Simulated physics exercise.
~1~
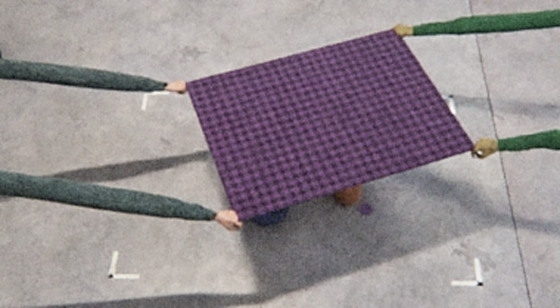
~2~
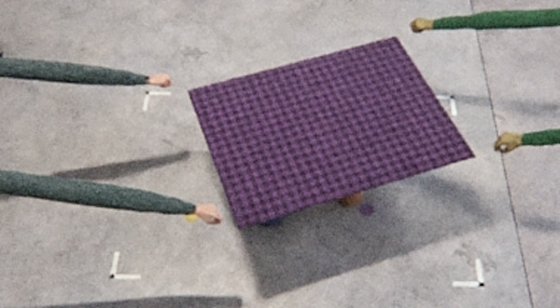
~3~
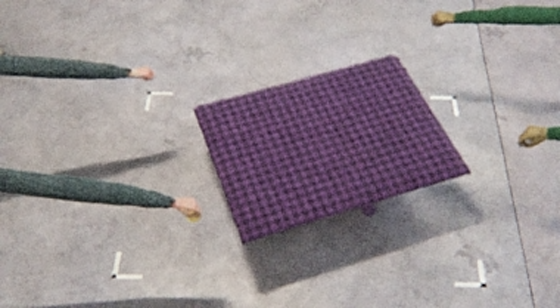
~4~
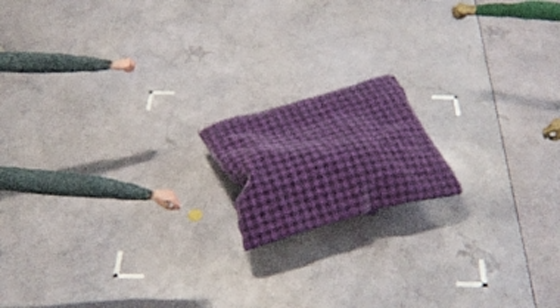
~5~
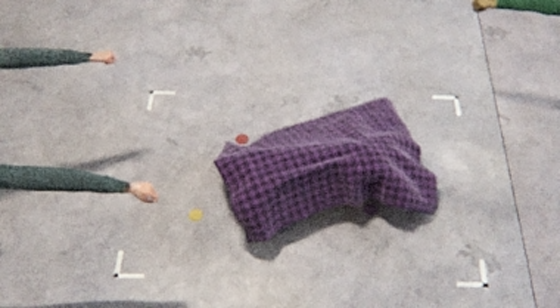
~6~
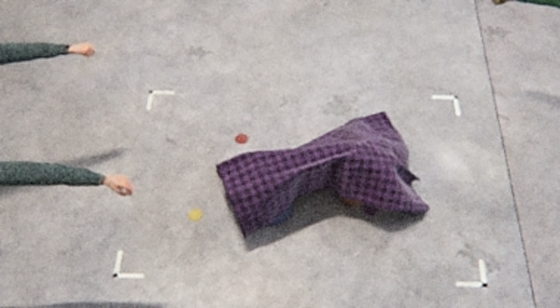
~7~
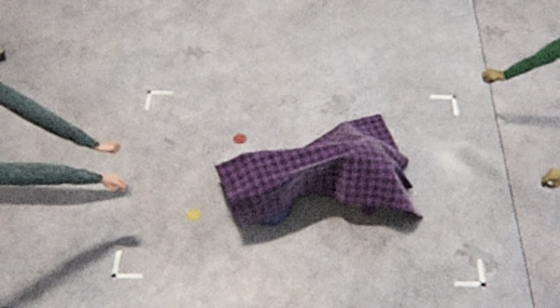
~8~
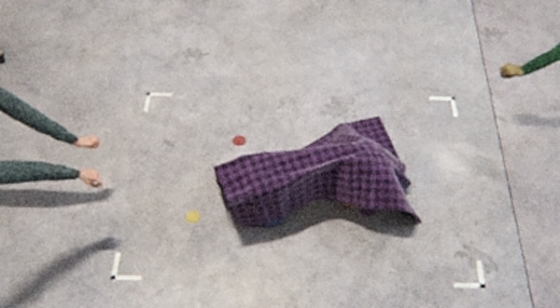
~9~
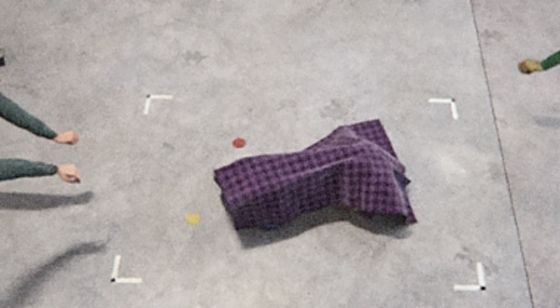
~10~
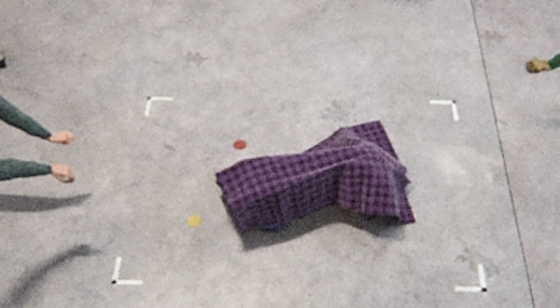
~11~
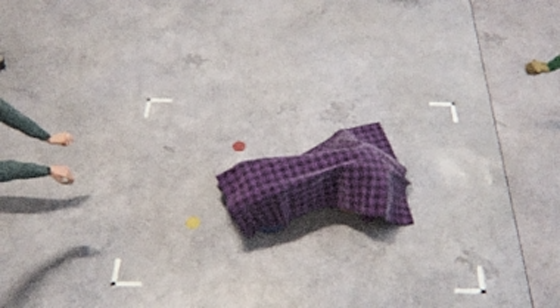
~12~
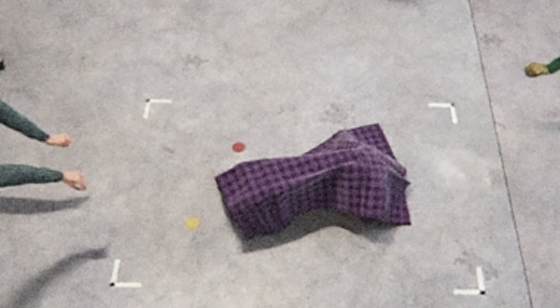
Purple checked blanket, released by two pairs of hands, dropping and crumpling over hidden objects on concrete, red and yellow discs left uncovered.
